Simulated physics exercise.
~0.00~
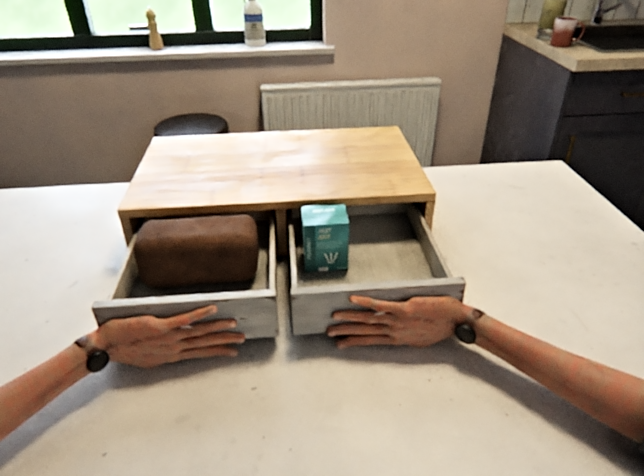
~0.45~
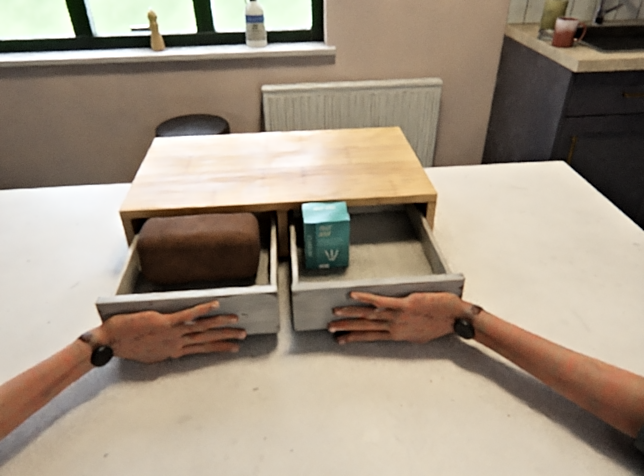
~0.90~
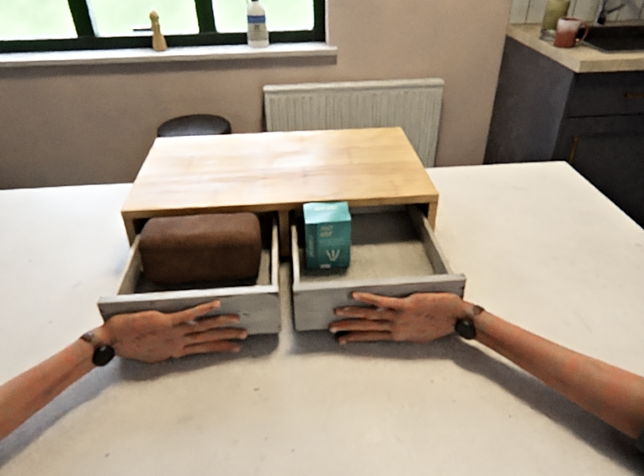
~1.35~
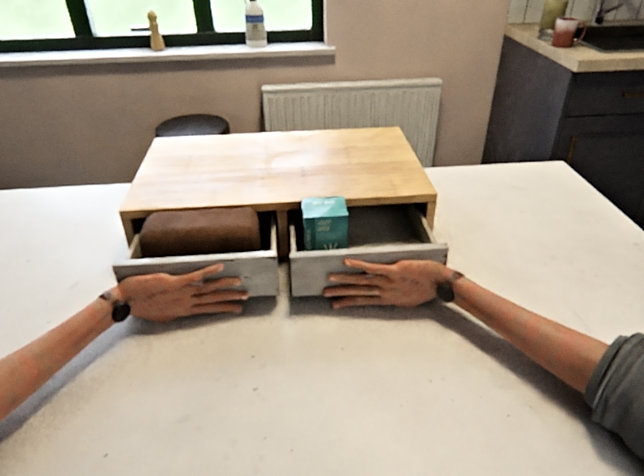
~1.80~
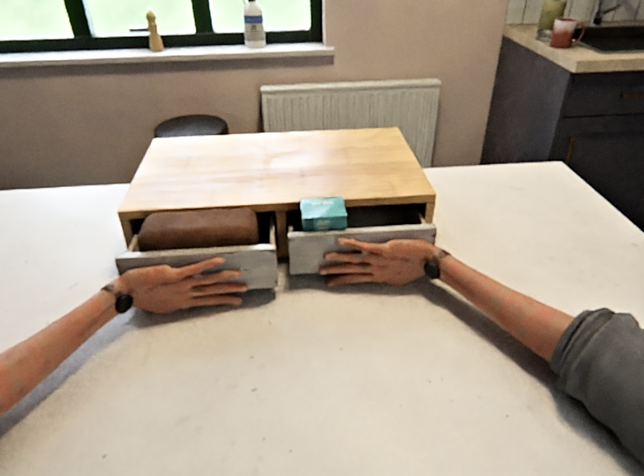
Two hands press flat against the fronts of two open grey drawers in a light wooden chest on a white table, seen from the front and slightly above. A brown loaf lies in the left drawer, and an upright turquoise carton stands in the right one, with a window, a radiator and dark cabinets beyond. At first the drawers barely move. Then the hands push both inward together, carrying the loaf and carton toward the chest. The left drawer stops while still ajar, and the right slides slightly farther before it too stays partly open, the carton at the chest's front edge.
